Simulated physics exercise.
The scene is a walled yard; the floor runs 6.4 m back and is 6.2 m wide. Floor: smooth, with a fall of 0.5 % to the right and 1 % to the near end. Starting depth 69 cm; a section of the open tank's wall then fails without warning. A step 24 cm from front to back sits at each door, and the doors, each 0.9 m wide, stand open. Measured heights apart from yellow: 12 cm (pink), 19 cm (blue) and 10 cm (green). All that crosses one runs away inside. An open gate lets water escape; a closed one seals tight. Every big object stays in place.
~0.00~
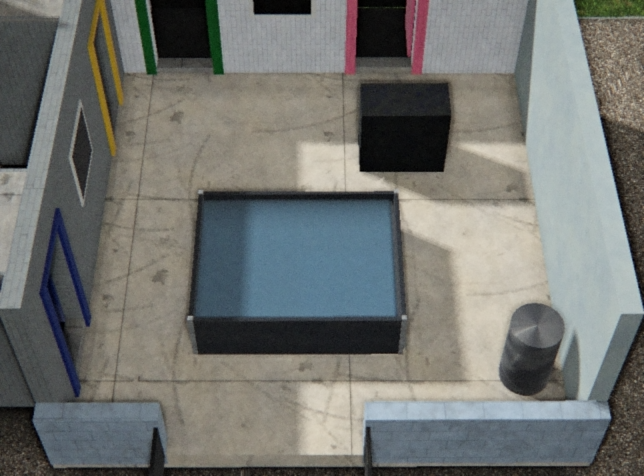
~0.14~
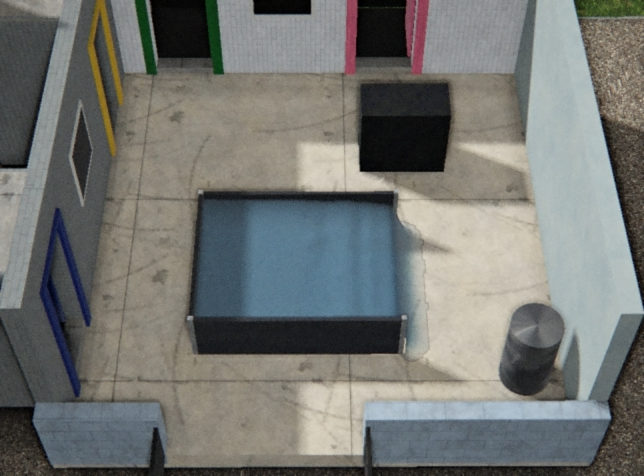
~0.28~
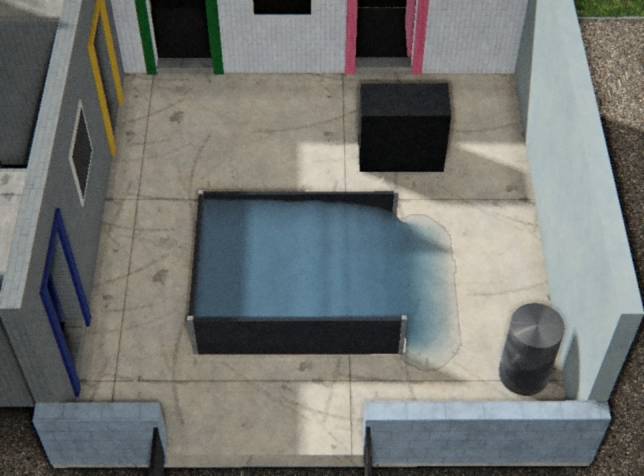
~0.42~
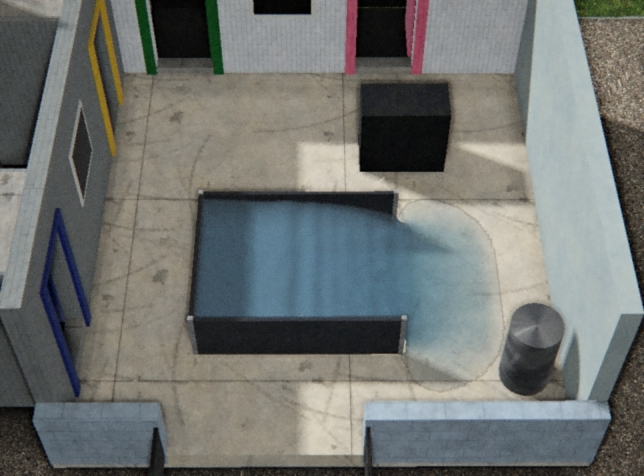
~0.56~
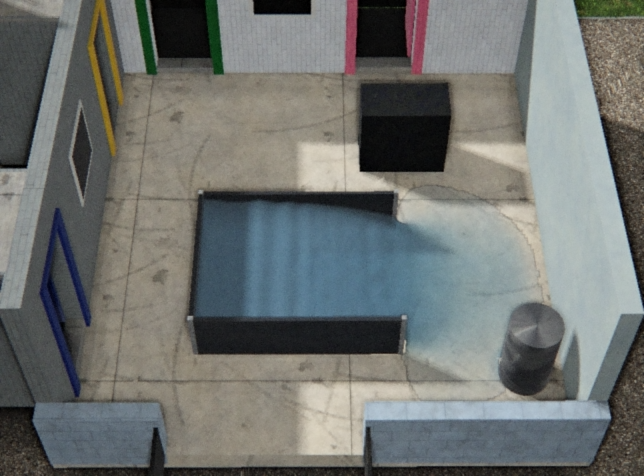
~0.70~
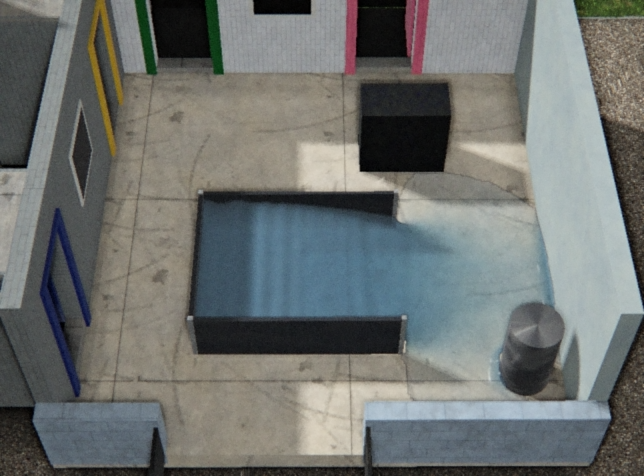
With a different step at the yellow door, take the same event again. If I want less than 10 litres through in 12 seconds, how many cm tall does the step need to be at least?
You would need about 12 cm.
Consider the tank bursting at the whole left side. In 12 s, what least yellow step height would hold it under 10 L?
Close to 8.5 cm at the least.
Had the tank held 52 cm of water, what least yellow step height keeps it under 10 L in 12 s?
About 7.5 cm.
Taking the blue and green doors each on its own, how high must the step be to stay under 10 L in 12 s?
You'd want some 15 cm at blue and some 7.0 cm at green.
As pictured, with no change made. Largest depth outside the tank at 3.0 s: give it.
Around 38 centimetres.
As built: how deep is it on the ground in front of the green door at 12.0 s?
It works out to about 8.0 centimetres deep.
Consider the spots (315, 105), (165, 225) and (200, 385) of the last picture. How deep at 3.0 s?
Roughly 0, 0 and 0 centimetres.
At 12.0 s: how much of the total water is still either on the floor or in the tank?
Water still present: Approx. 82 %.
After 1.4 s water covers 25 % of the floor, deepest (50 cm) near (545, 292); it has not reached the yellow door.
After 3.0 s water covers 40 % of the floor, deepest (38 cm) near (511, 77); it has not reached the yellow door.
After 12.0 s water covers 100 % of the floor, deepest (14 cm) near (71, 436); 8 cm at the yellow door, 62 litres in over its 8 cm step.
At the yellow door as built, the water arrived by 4.8 s and peaked near 15 cm at 7.2 s.
With a step of 11 cm, 17 litres would have come in within the 12 s; with 13 cm, 4 litres. So under 10 litres takes about 12 cm.
